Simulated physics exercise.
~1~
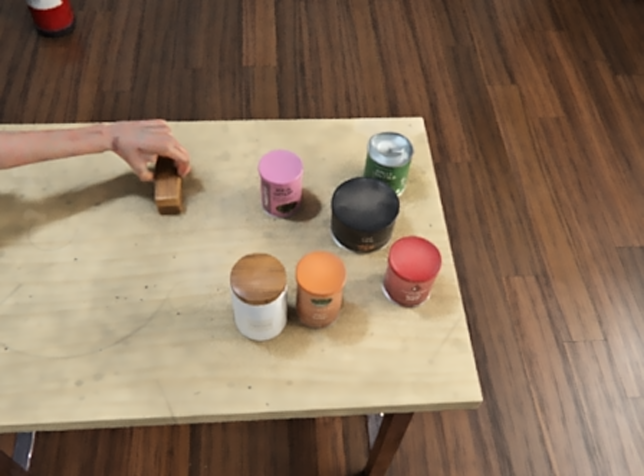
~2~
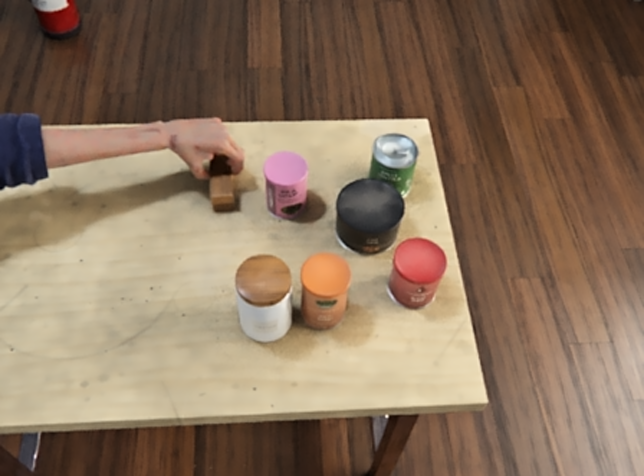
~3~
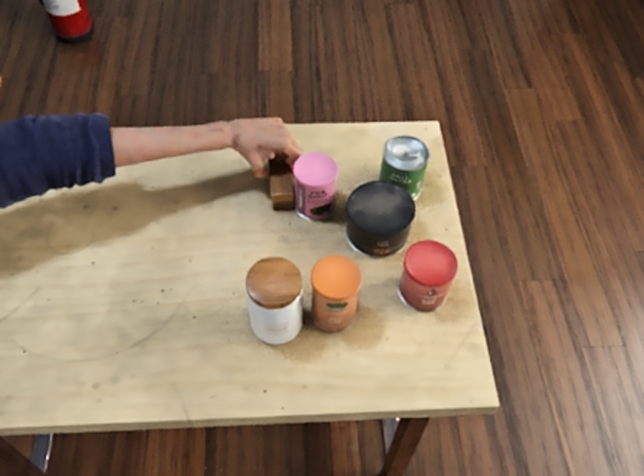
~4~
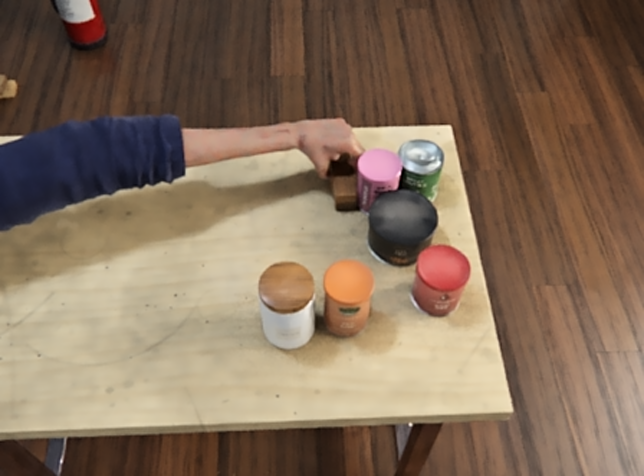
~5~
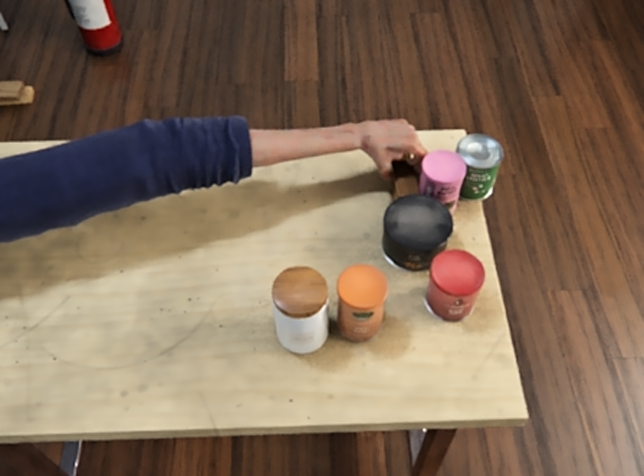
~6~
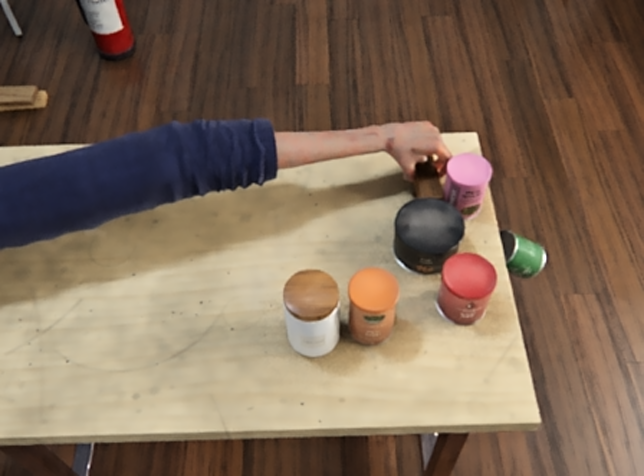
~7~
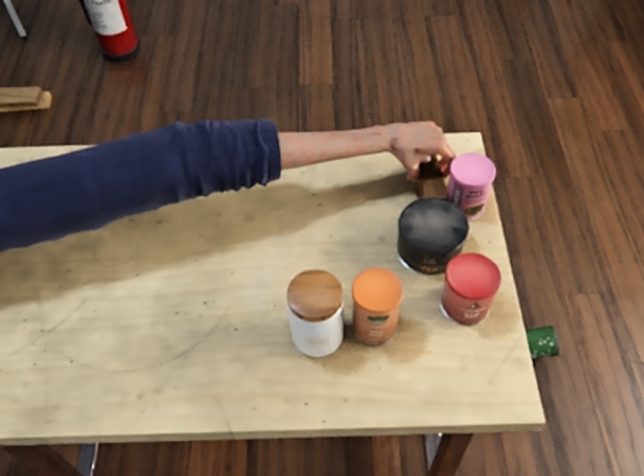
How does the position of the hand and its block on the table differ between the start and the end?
At the start the hand holds the block on the far side of the table, well to the left of the pink tin. By the end they are near the far right corner, right beside the pink tin and behind the black tub.
